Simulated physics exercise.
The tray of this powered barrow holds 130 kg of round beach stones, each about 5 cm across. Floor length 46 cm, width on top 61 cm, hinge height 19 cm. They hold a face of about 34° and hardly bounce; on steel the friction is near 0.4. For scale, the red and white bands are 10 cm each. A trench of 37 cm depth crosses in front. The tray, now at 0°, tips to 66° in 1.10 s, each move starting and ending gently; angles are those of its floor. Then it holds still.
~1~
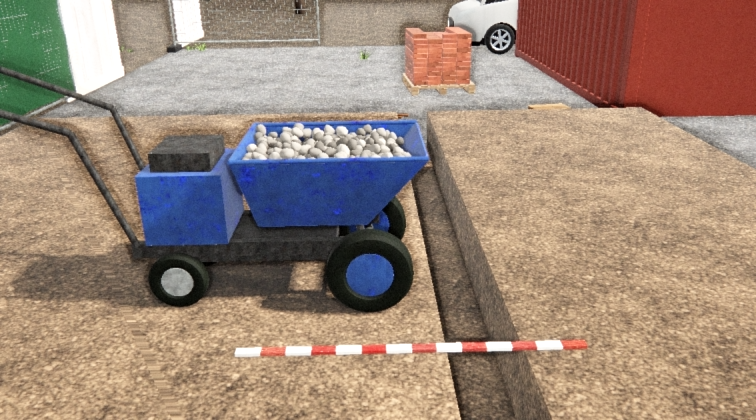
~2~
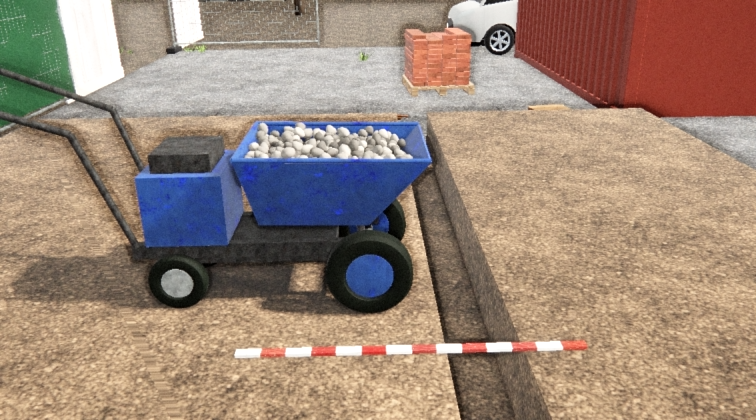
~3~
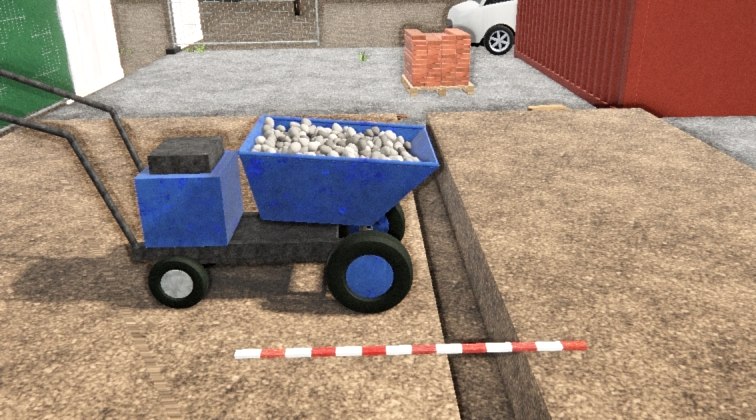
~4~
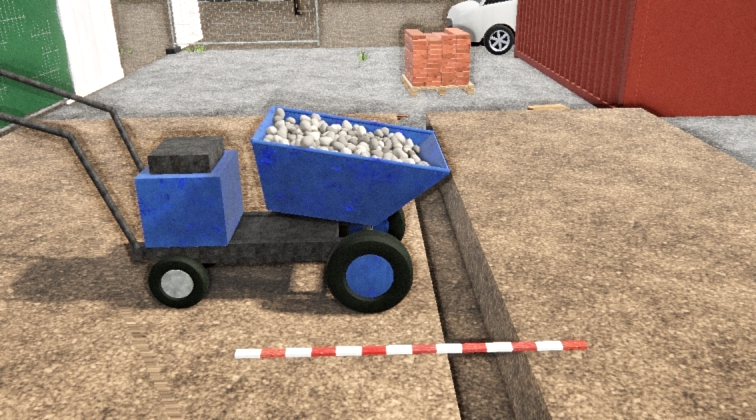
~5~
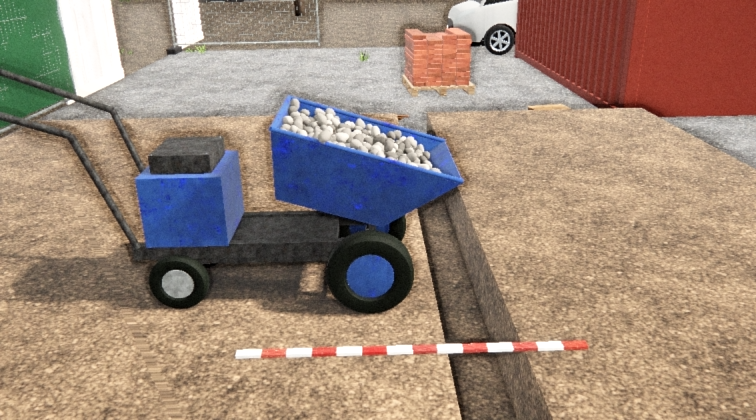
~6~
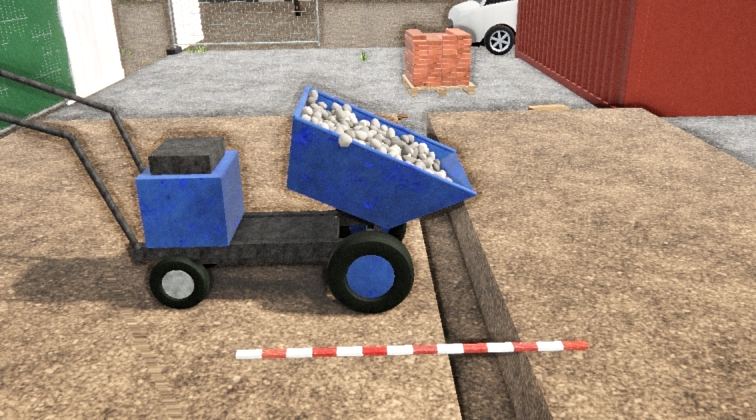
On a dirt yard beside a narrow trench, a blue powered barrow stood still while its tray, heaped with round pale stones, slowly tilted up at the back, its front lip lowering toward the right.
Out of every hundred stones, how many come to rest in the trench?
Some 27 per cent of it.
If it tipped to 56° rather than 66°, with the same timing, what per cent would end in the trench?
Then about 25 per cent.
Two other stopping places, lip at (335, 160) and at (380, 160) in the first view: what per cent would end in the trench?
First some 100, then 70 per cent.
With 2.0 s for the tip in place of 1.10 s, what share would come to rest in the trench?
In that case some 35 per cent.
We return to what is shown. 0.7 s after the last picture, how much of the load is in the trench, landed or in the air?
About 0 per cent by then.
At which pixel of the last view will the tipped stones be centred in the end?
Their middle is at about (536, 273).
Then, 0.4 s after the last picture the floor is at 55°, 100 % in the tray; the foremost stones are at (491, 220).
Then, 0.7 s after the last picture the floor is at 66°, 63 % in the tray, 37 % past the trench; the foremost stones are at (581, 268).
Then, 1.1 s after the last picture the floor is at 66°, 29 % in the tray, 2 % in the trench, 68 % past the trench; the foremost stones are at (681, 273).
Then, 3.0 s after the last picture the floor is at 66°, 0 % in the tray, 27 % in the trench, 73 % past the trench; the foremost stones are past the picture's edge.
